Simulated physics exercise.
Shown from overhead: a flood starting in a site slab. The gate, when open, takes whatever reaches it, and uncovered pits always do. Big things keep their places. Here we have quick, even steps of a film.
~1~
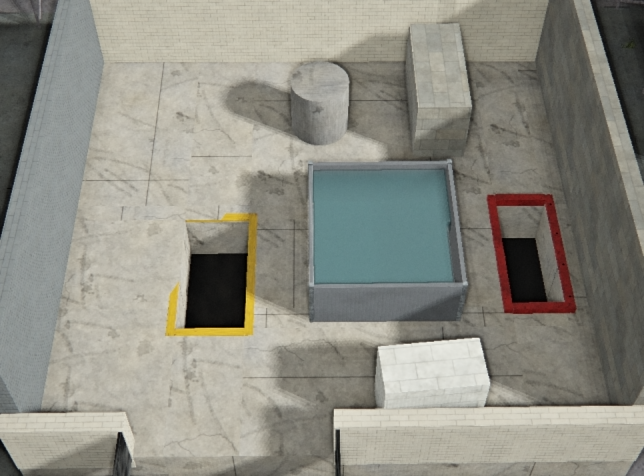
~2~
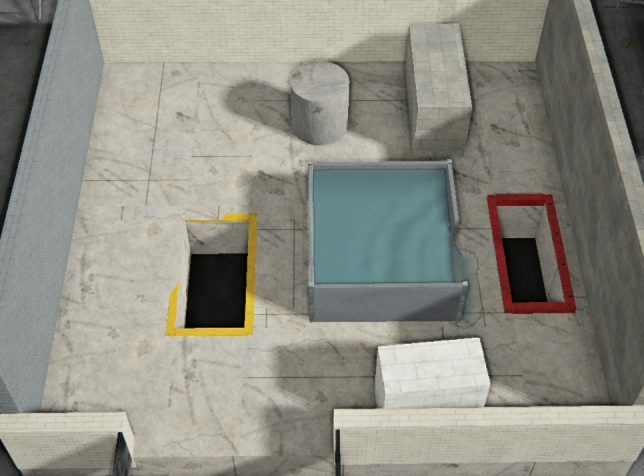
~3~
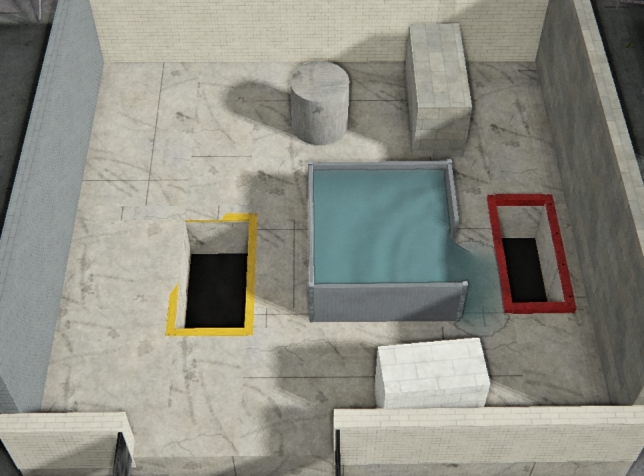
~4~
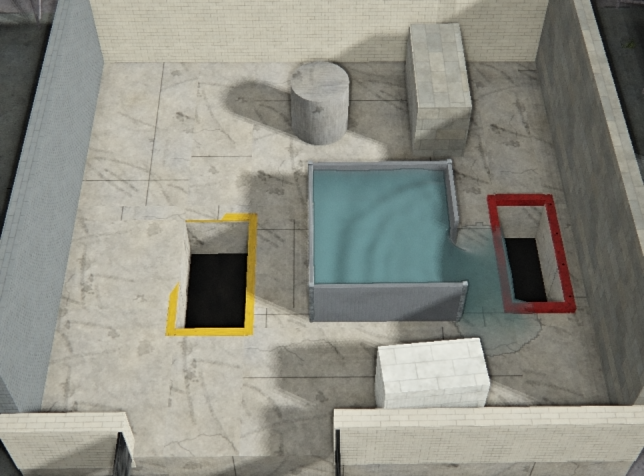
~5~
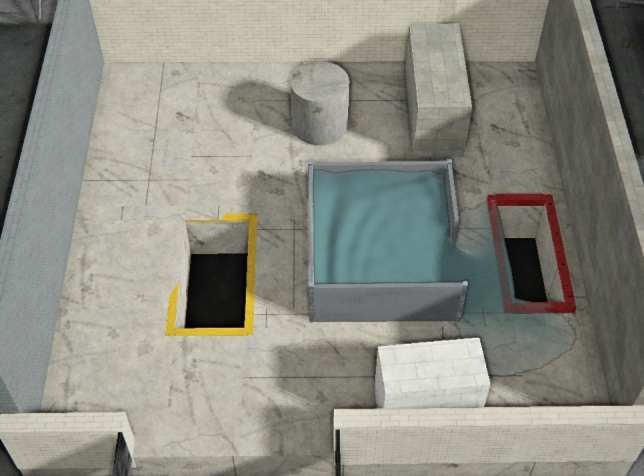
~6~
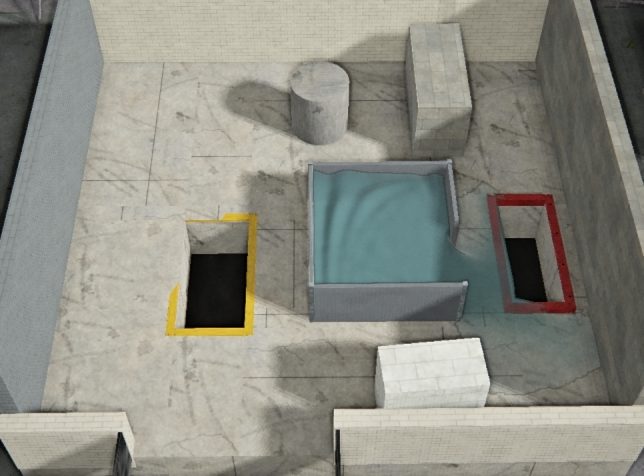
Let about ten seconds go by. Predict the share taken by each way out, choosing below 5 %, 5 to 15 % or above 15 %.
Predicted: The gate takes below 5 %; the yellow pit takes below 5 %; the red pit takes above 15 %.
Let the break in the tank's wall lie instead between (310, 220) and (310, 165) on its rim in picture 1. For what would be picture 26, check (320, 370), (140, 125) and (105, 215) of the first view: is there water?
Result, in sequence: Untouched by the flood; inundated; inundated.
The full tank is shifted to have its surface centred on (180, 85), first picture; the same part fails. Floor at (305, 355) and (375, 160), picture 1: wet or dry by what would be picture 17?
First spared, then submerged.
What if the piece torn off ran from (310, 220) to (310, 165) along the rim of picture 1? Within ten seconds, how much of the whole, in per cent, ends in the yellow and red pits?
Approximately, yellow takes 50 % and red takes 0 %.
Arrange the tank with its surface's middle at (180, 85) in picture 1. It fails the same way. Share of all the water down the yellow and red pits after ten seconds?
Estimated shares - yellow: Some 2 in a hundred; red: Some 14 in a hundred.
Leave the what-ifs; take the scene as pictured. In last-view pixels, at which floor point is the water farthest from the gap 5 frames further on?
I'd put it around (473, 120).
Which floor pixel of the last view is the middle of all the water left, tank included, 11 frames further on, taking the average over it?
My guess is about (423, 283).
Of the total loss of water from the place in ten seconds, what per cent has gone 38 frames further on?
Working it through, I arrive at 85 per cent.
A moment on, water covers 10 % of the floor; the gate 0 %, the yellow pit 0 %, the red pit 14 %.
Next, water covers 15 % of the floor; the gate 0 %, the yellow pit 0 %, the red pit 24 %.
Then, water covers 20 % of the floor; the gate 0 %, the yellow pit 0 %, the red pit 32 %.
Later, water covers 40 % of the floor; the gate 0 %, the yellow pit 0 %, the red pit 40 %.
In the end, water covers 60 % of the floor; the gate 3 %, the yellow pit 1 %, the red pit 42 %.
